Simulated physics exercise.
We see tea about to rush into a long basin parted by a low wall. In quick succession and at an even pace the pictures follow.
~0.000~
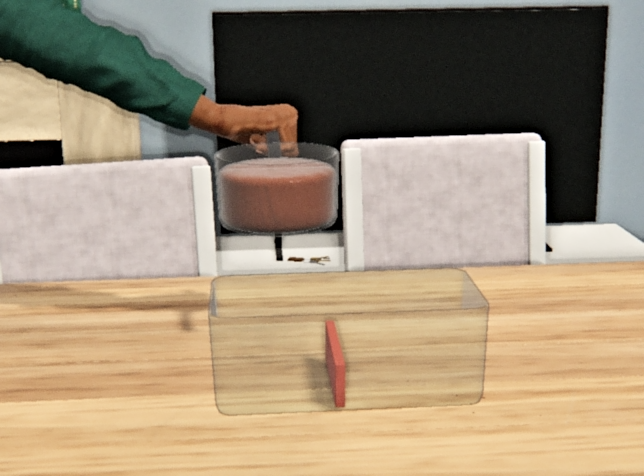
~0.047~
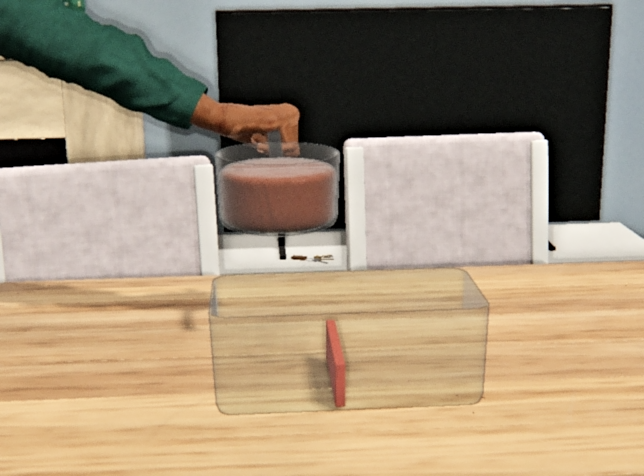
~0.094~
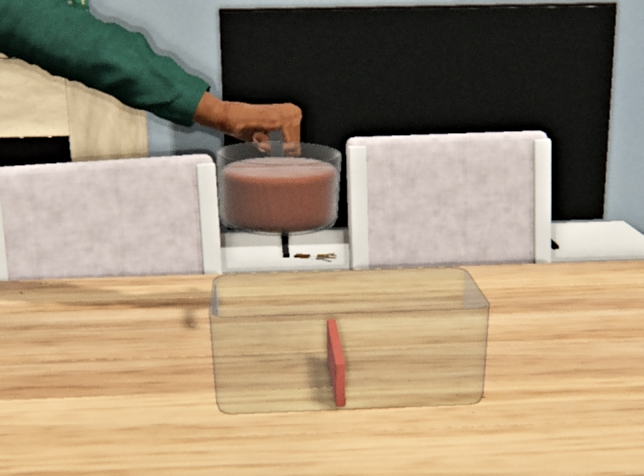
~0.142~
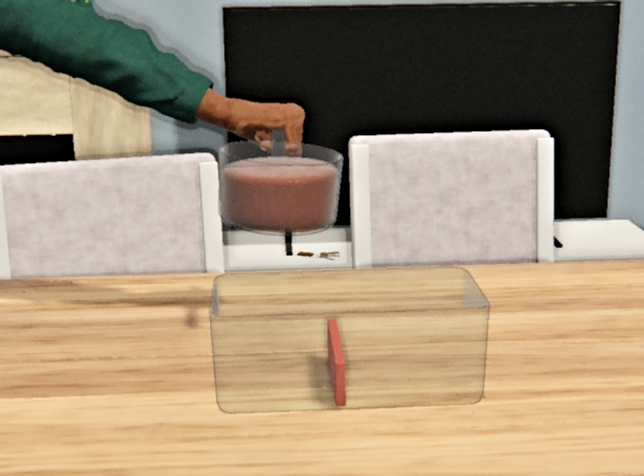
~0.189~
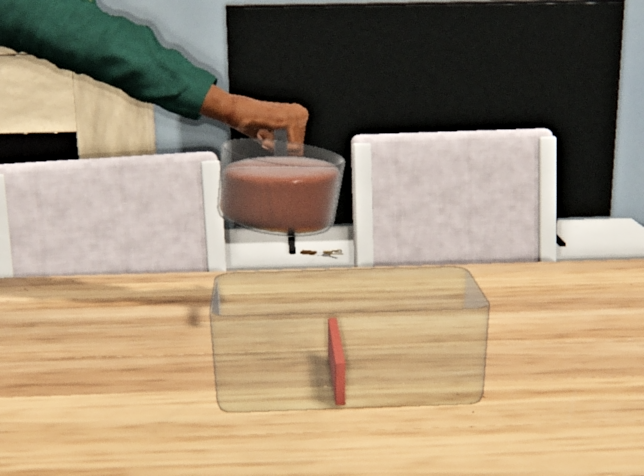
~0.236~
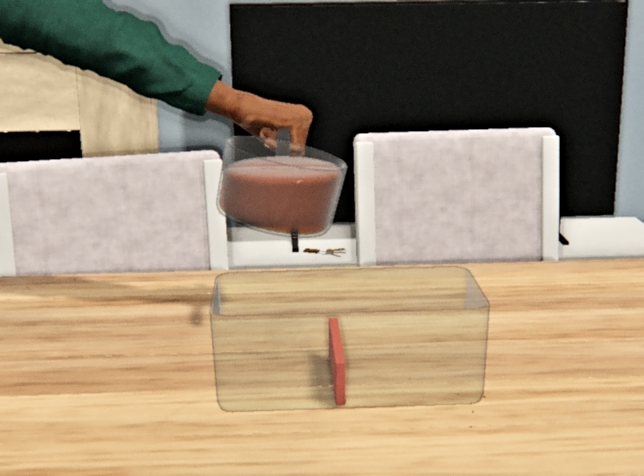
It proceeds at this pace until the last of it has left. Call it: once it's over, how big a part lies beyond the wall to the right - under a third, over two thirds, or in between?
Over two thirds.
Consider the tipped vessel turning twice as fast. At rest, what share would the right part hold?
Near 90 in a hundred.
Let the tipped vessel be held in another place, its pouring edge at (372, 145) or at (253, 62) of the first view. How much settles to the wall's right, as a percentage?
Near 95 in a hundred first, near 55 in a hundred second.
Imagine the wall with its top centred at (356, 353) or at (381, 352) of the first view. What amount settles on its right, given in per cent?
Record: Case 1 near 80 %, case 2 near 60 %.
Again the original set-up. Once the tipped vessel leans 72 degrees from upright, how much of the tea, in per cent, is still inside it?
Some 60 in a hundred has yet to spill out.
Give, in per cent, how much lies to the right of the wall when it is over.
About 95 percent.
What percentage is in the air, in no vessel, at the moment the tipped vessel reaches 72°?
Share: Approx. 30 %.
By 0.63 s the tilt is 72° and 59 per cent is still to pour, 0 is left of the wall and 11 right of it.
By 0.91 s the tilt is 105° and 10 per cent is still to pour, 2 is left of the wall and 79 right of it.
By 1.21 s the tilt is 109° and 0 per cent is still to pour, 4 is left of the wall and 94 right of it.
By 1.54 s the tilt is 109° and 0 per cent is still to pour, 4 is left of the wall and 96 right of it.
At rest 4 per cent lies left of the wall, 96 right of it and 0 outside.
